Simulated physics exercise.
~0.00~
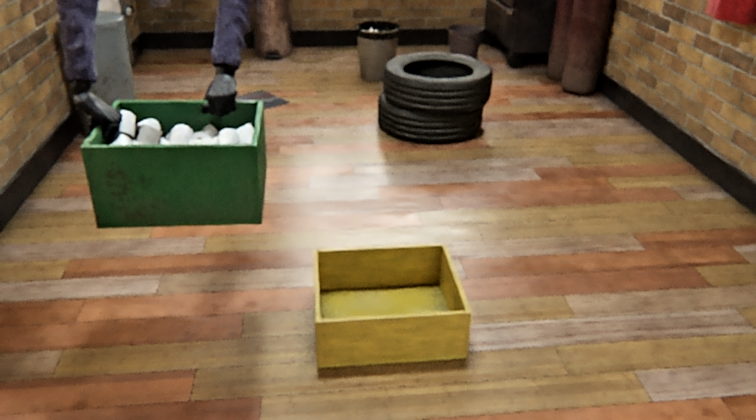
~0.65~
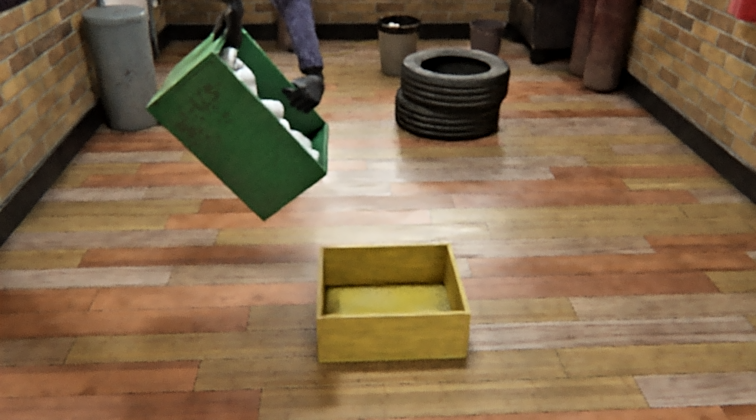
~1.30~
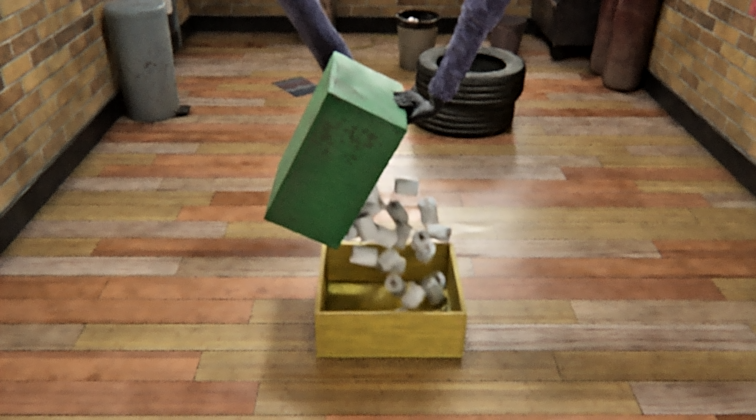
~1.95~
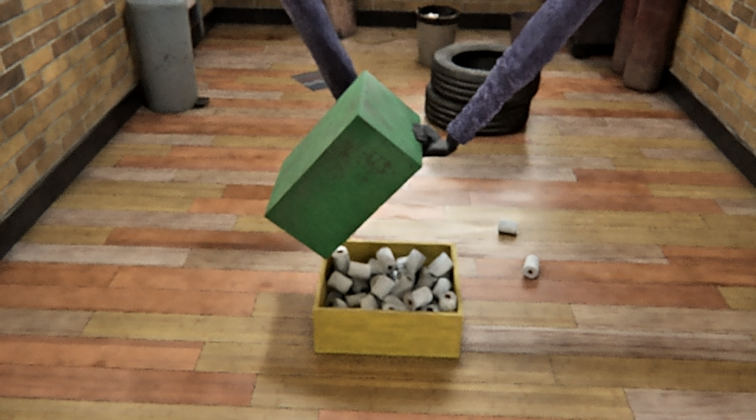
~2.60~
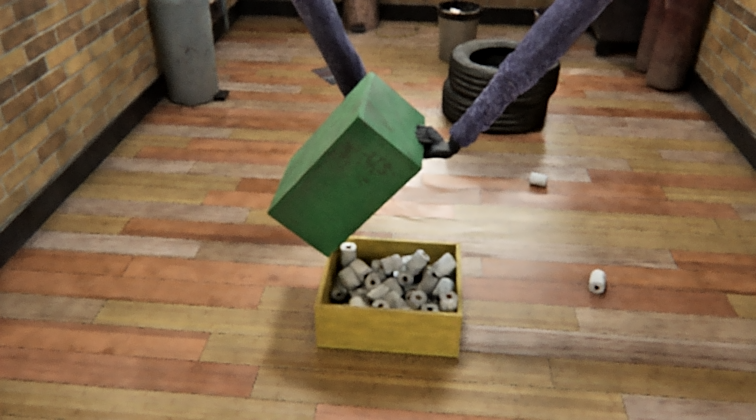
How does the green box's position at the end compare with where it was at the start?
At the start the green box is held over on the left side of the room, away from the yellow box. By the end it is farther right, held just above the back left part of the yellow box.
